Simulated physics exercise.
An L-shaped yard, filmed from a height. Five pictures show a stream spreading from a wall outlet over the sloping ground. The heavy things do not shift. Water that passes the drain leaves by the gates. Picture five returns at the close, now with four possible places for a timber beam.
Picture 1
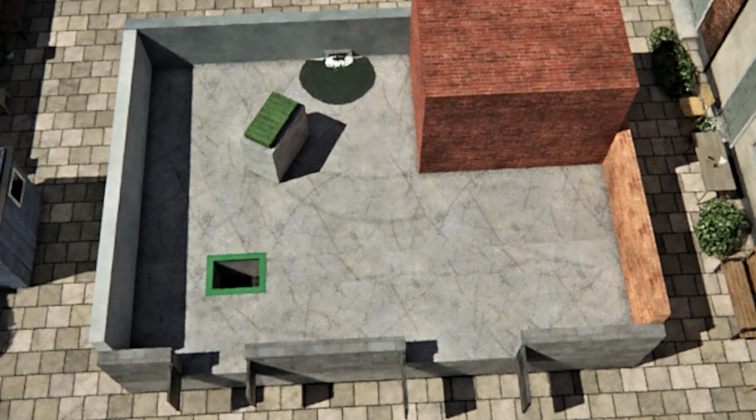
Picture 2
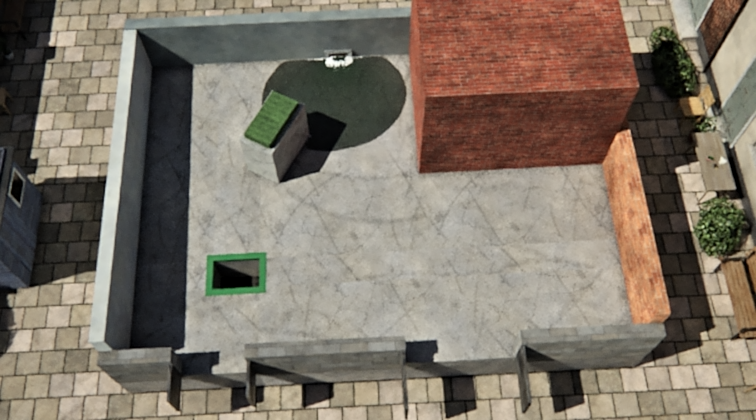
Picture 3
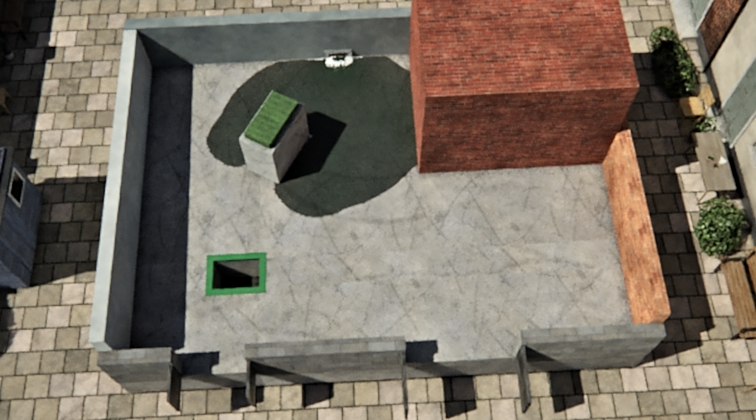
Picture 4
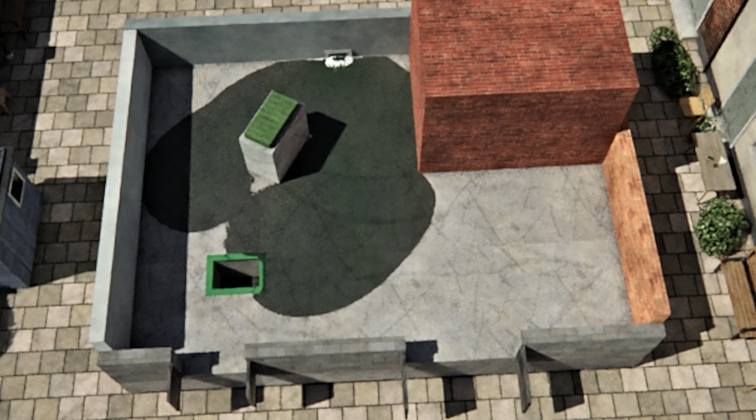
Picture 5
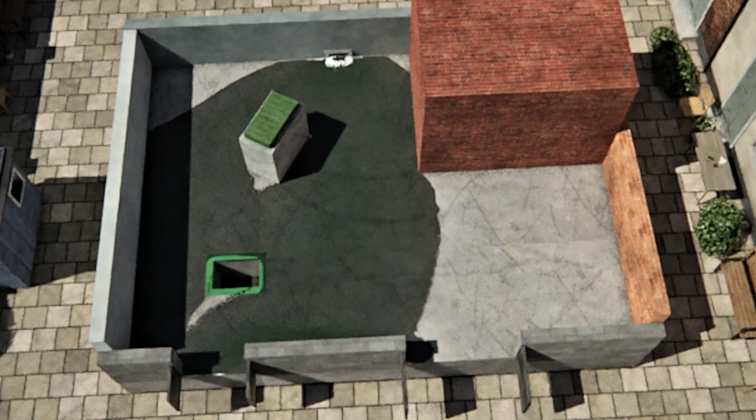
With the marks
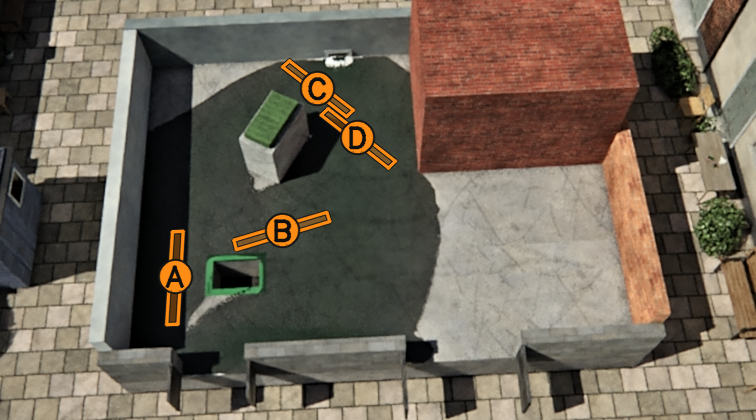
In this clip, a dark wet patch spreads from a white outlet at the top wall of a walled yard, flows around a green-topped block, reaches a green-framed opening, and covers the left side down to the bottom wall.
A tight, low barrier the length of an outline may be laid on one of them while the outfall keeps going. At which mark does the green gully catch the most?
A beats the others.
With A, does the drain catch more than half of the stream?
No.
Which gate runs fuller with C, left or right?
The left one.
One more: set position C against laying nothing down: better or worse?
It is worse.
On the marked copy, A from (172, 324) to (177, 231); B from (235, 244) to (328, 216); C from (286, 63) to (349, 113); D from (324, 111) to (391, 164).
If A is chosen, about 22 % of the stream goes into the green gully, about 78 % out by the gates.
If B is chosen, about 14 % of the stream goes into the green gully, about 86 % out by the gates.
If C is chosen, about 15 % of the stream goes into the green gully, about 85 % out by the gates.
If D is chosen, about 16 % of the stream goes into the green gully, about 84 % out by the gates.
